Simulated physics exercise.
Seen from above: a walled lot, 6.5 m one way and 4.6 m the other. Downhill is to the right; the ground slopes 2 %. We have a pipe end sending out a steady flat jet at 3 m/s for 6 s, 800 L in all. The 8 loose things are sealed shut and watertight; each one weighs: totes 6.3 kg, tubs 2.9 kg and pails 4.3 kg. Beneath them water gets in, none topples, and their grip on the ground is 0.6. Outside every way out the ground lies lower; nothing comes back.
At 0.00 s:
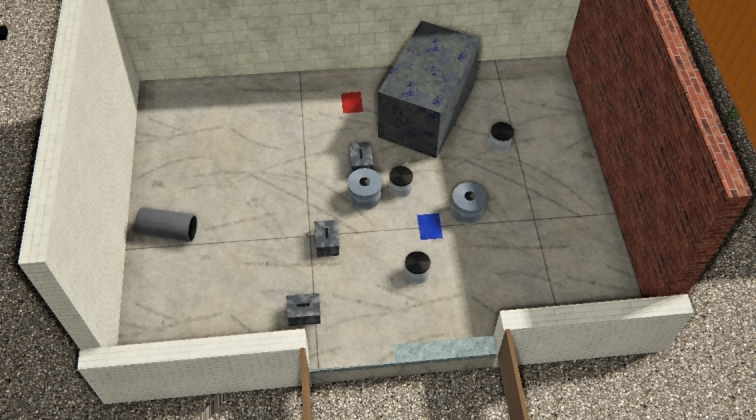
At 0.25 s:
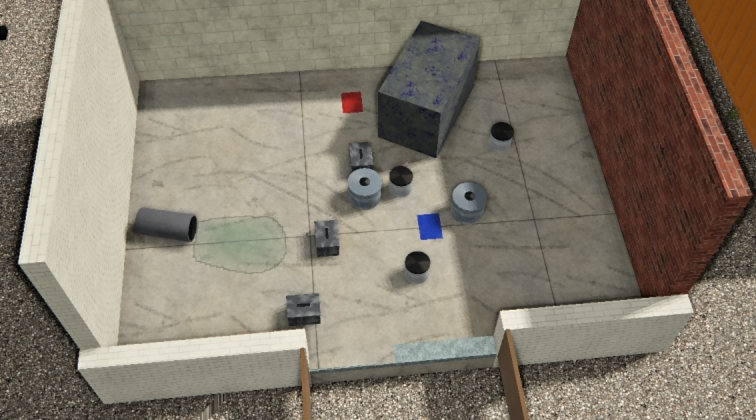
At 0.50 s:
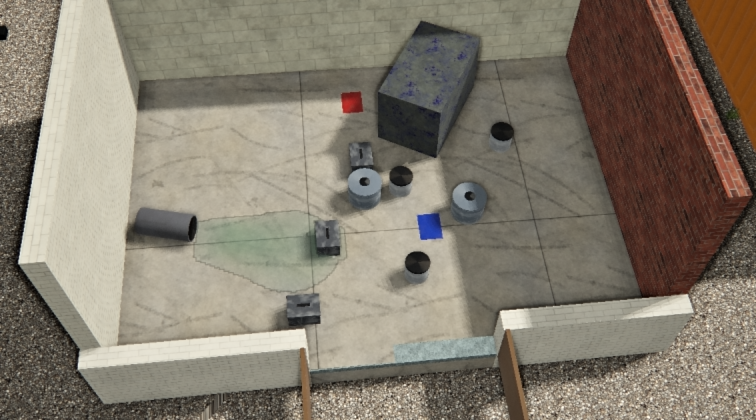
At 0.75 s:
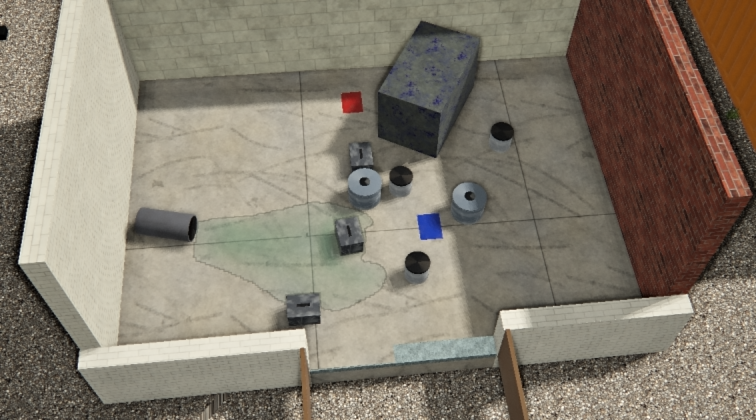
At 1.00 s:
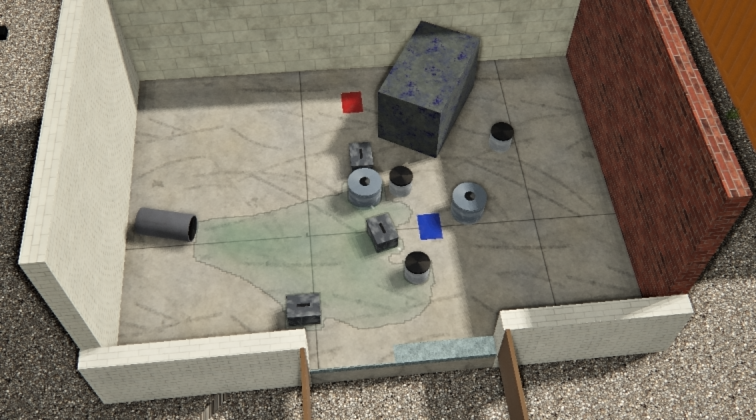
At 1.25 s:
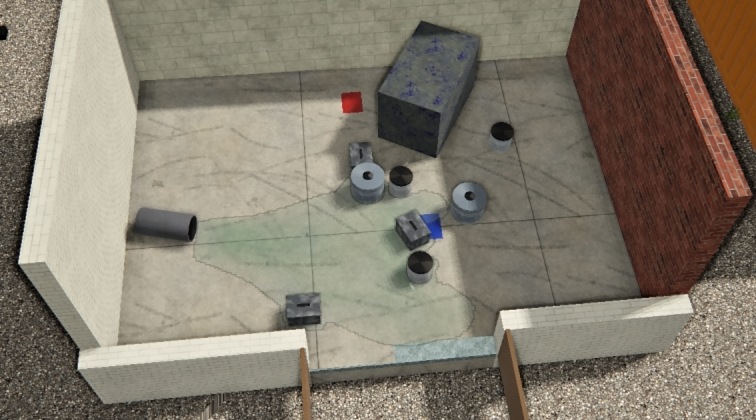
In this clip, pale green water flows from a gray pipe on the left and spreads right across a walled floor, pushing a small gray box onto the blue patch while a round tub shifts slightly and most objects stay put.
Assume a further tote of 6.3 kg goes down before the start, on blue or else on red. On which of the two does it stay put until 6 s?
On red.
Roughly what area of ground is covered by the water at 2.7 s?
Around 12.0 m2 of it.
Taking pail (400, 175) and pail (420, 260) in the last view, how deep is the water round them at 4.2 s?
I'd put it at 2 cm and 17 cm respectively.
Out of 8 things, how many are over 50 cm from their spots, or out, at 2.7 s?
By my tally, 3.
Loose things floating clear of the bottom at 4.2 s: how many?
It comes to 3 of them.
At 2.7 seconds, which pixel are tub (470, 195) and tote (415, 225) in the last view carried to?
Near (568, 187) and (553, 217).
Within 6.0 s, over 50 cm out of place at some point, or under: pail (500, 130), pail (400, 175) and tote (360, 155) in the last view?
Going one by one: Stays closer, stays closer, stays closer.
After 1.8 s on blue it would be 45 cm off in 3 cm of water; on red it would be 0 cm off in 0 cm of water.
After 2.7 s on blue it would be 118 cm off in 4 cm of water; on red it would be 0 cm off in 0 cm of water.
After 4.2 s on blue it would be 202 cm off in 6 cm of water; on red it would be 0 cm off in 0 cm of water.
After 6.0 s on blue it would be 236 cm off in 5 cm of water; on red it would be 0 cm off in 0 cm of water.
